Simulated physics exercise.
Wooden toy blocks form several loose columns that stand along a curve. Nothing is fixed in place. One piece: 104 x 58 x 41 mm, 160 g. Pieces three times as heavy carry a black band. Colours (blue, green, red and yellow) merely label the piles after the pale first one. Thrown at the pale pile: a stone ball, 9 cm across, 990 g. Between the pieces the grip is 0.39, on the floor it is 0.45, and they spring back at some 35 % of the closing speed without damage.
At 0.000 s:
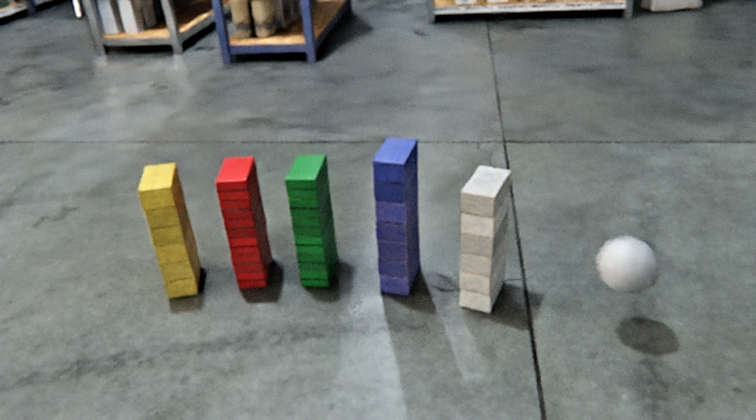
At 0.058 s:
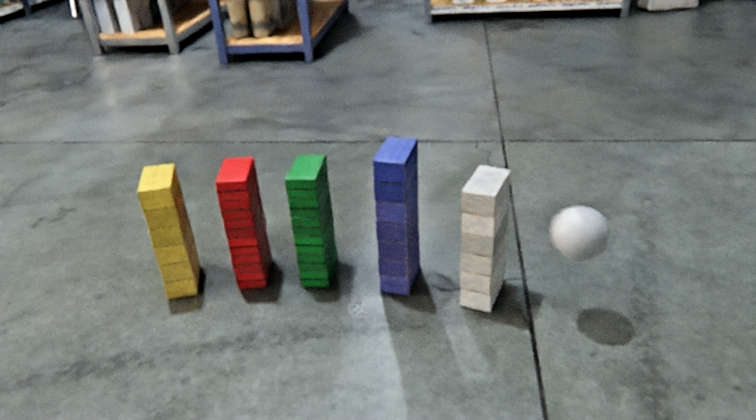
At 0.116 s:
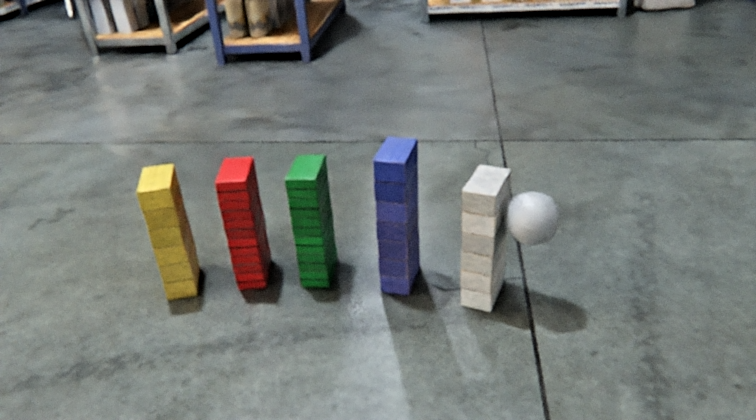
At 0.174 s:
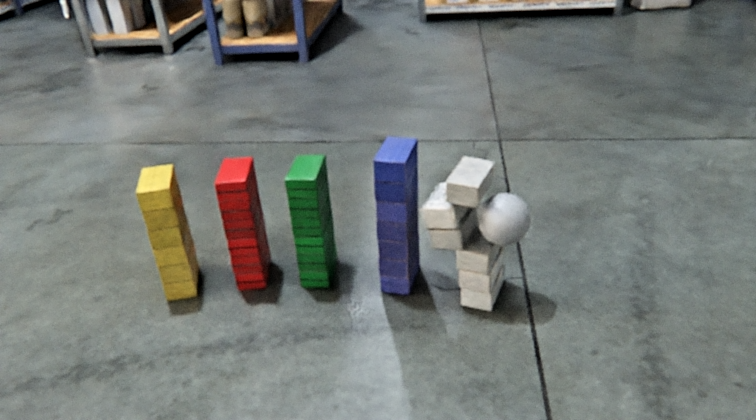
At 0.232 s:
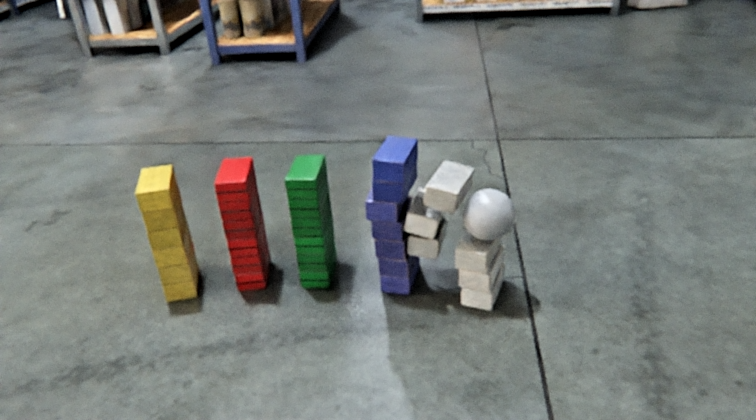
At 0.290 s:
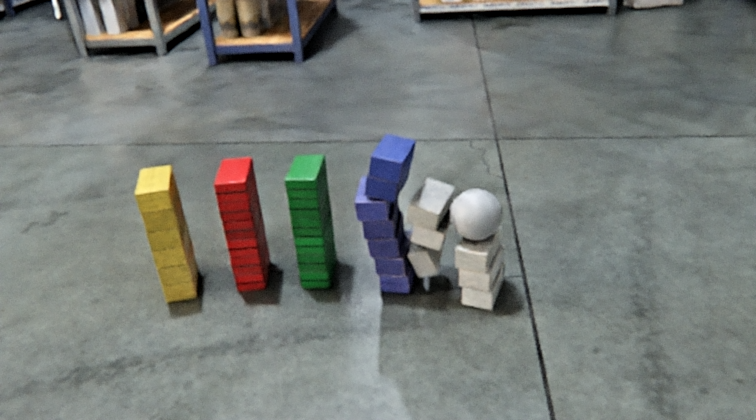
On a grey concrete floor, five columns of blocks stand in a curved row as a pale ball flies in from the right. It strikes the white column, knocking its upper blocks left into the blue one, whose blocks shift and lean while the yellow, red and green columns stay upright.
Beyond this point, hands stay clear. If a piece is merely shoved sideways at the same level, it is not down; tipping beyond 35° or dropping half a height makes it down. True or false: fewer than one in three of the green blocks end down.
True.
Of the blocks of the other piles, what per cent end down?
Near enough 25 per cent of them, I reckon.
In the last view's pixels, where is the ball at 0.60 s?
(442, 228), more or less.
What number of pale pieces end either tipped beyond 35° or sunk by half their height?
That makes 3 in all.
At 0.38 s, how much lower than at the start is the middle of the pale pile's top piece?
Roughly 12 cm.
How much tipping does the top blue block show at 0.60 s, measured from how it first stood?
Measured against how it began, the tilt is near 90 degrees.
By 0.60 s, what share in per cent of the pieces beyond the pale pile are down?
25 per cent.
By 0.38 s, 3 of the pale pile down; none of the 6 green blocks down (2 of 25 in all colours); top green block unmoved; top blue block tilted 44°, 20 mm lower.
By 0.60 s, 3 of the pale pile down; none of the 6 green blocks down (6 of 25 in all colours); top green block moved 13 mm; top blue block on its side.
When it is over (1.4 s), 3 of the pale pile down; none of the 6 green blocks down (6 of 25 in all colours); top green block unmoved; top blue block tilted 64°, 15 cm lower. That is 0 per cent. In pixels of the last frame, middles, top green block near (305, 176), top blue block near (391, 218).
